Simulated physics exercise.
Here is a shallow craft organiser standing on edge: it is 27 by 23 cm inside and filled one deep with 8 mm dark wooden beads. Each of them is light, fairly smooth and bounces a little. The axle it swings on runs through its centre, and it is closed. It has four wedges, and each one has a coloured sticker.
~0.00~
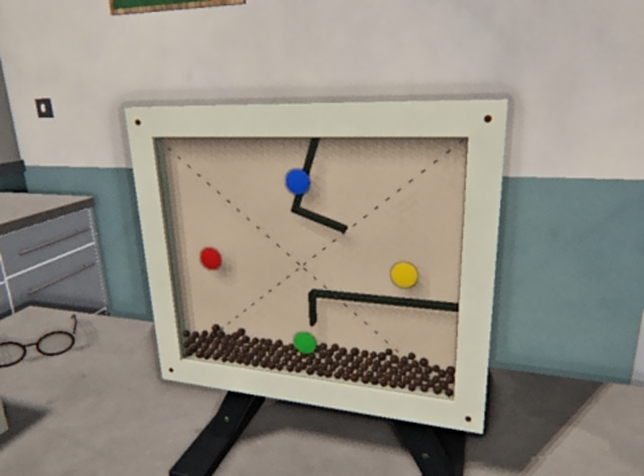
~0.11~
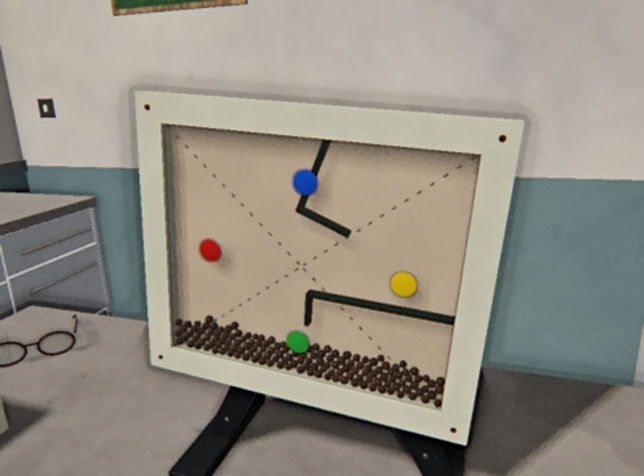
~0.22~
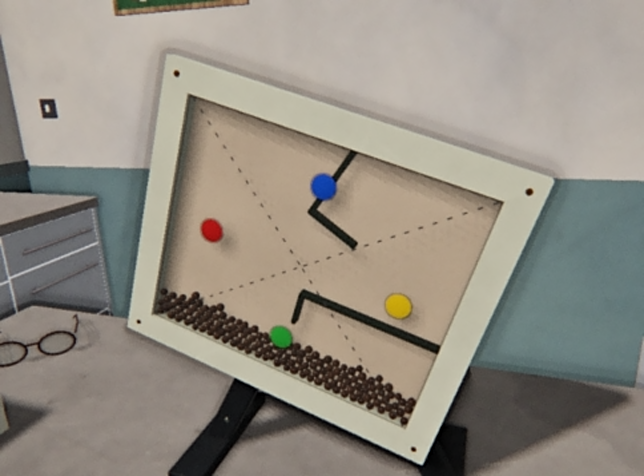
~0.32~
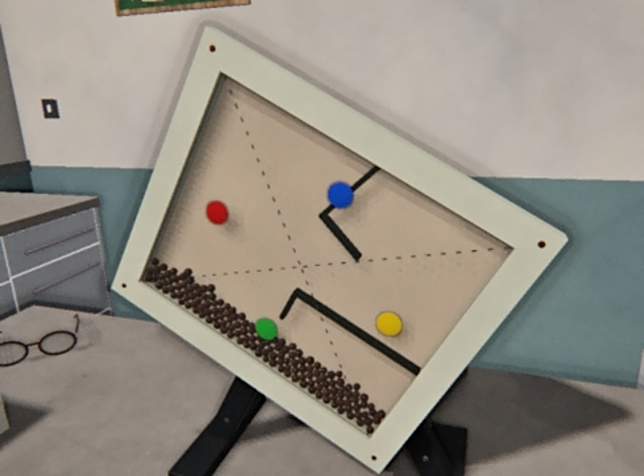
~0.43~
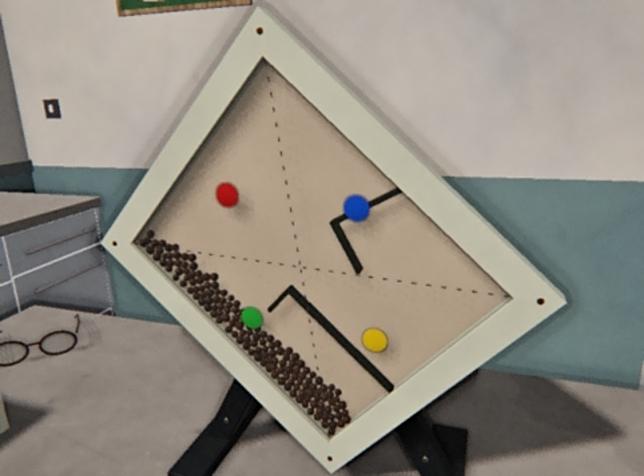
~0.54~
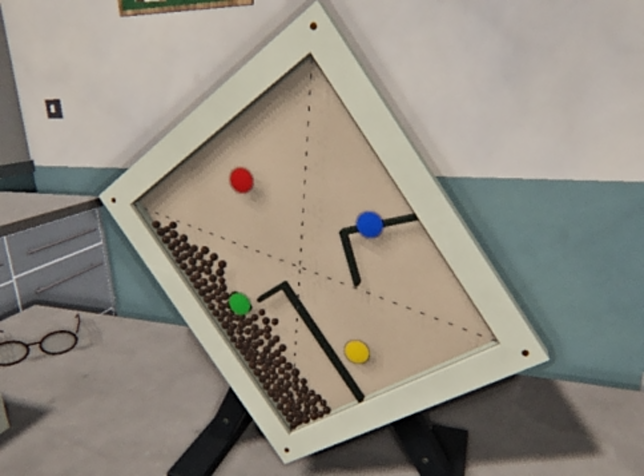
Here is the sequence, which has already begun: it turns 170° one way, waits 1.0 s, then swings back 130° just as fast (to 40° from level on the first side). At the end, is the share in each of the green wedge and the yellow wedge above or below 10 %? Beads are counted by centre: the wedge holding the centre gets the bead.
Green wedge: Above; yellow wedge: Above.
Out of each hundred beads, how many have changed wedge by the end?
45 %.
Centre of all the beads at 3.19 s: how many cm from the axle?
The middle sits around 8 cm left of it and 6 cm below it.
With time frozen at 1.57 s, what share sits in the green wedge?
I'd guess near 55 in a hundred.
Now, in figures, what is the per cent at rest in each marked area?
Red wedge 0, blue wedge 0, green wedge 55, yellow wedge 45.
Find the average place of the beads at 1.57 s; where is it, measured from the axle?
It sits around 9 cm to the left and around 5 cm up.
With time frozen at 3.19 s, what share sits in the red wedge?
About 0 per cent.
By 1.57 s, it stands 170° clockwise; the beads' middle is 9 cm left of and 5 cm above the centre; green 55 %, yellow 45 %.
By 3.19 s, it stands 104° clockwise; the beads' middle is 8 cm left of and 6 cm below the centre; green 50 %, yellow 45 %.
By 3.80 s, it stands 40° clockwise; the beads' middle is 2 cm right of and 11 cm below the centre; green 55 %, yellow 45 %.
Settled by 4.4 s, it stands 40° clockwise; red 0 %, blue 0 %, green 55 %, yellow 45 %.
